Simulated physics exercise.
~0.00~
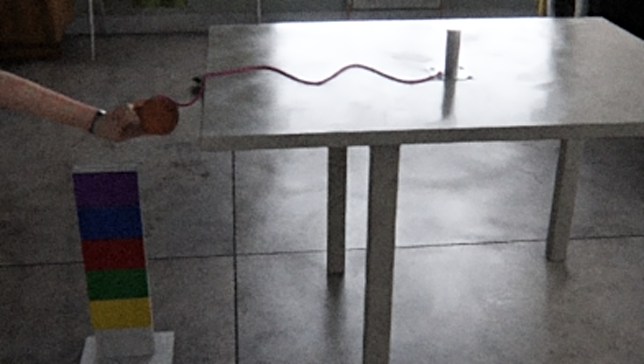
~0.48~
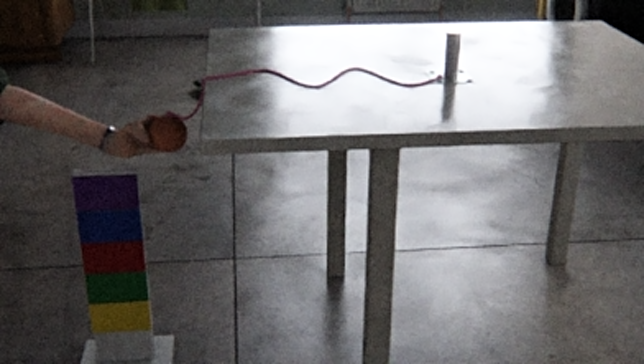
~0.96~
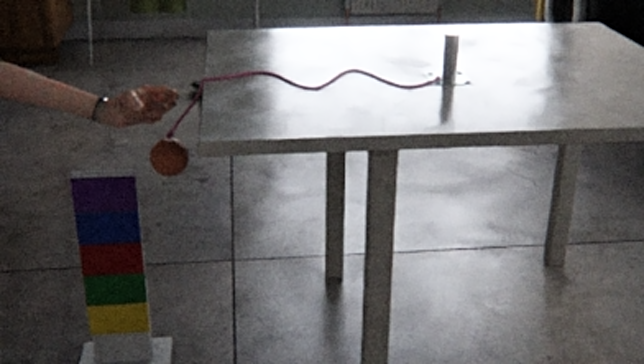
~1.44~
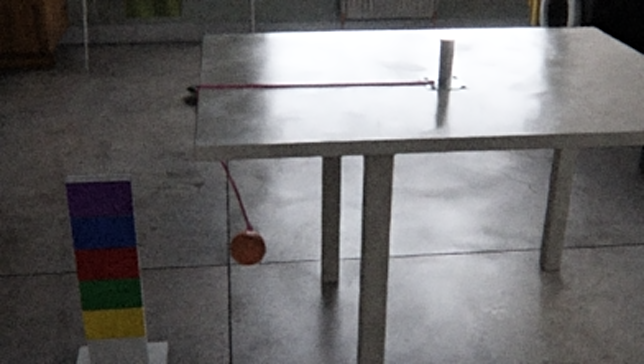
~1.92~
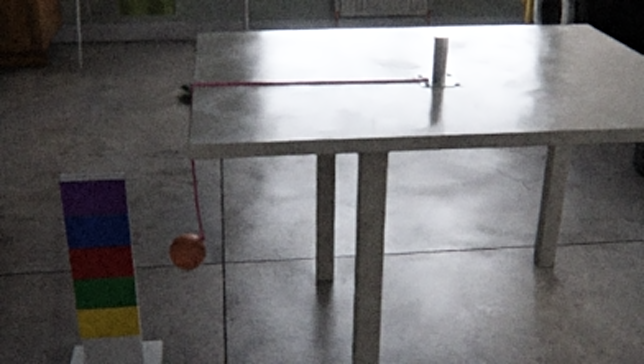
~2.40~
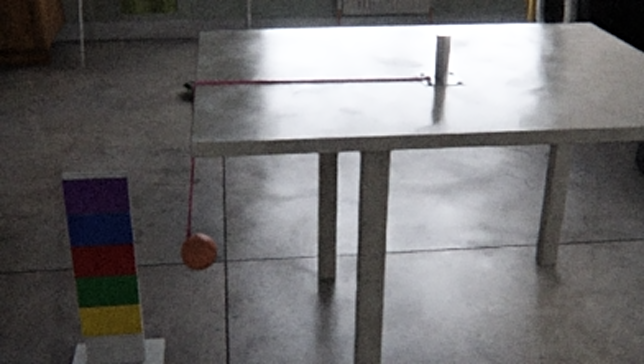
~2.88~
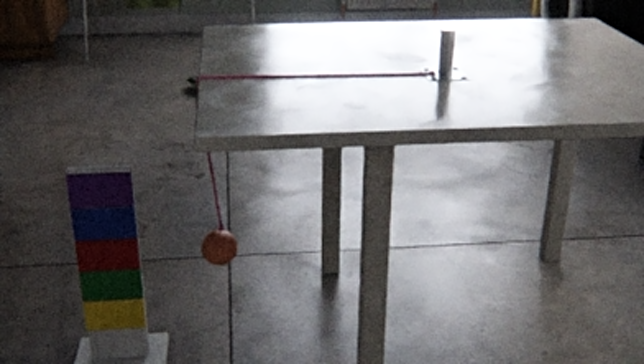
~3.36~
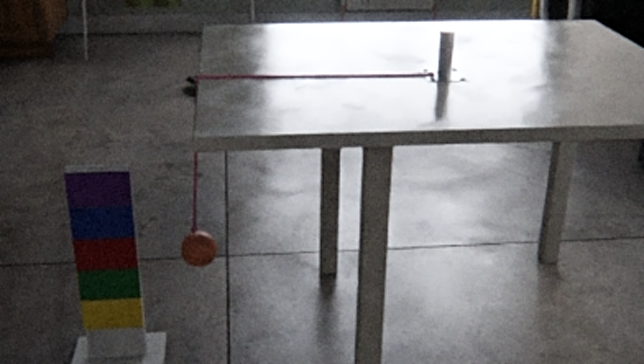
Orange ball on a red cord dropping from a hand at a table's end, swinging, and hanging level with the red band.
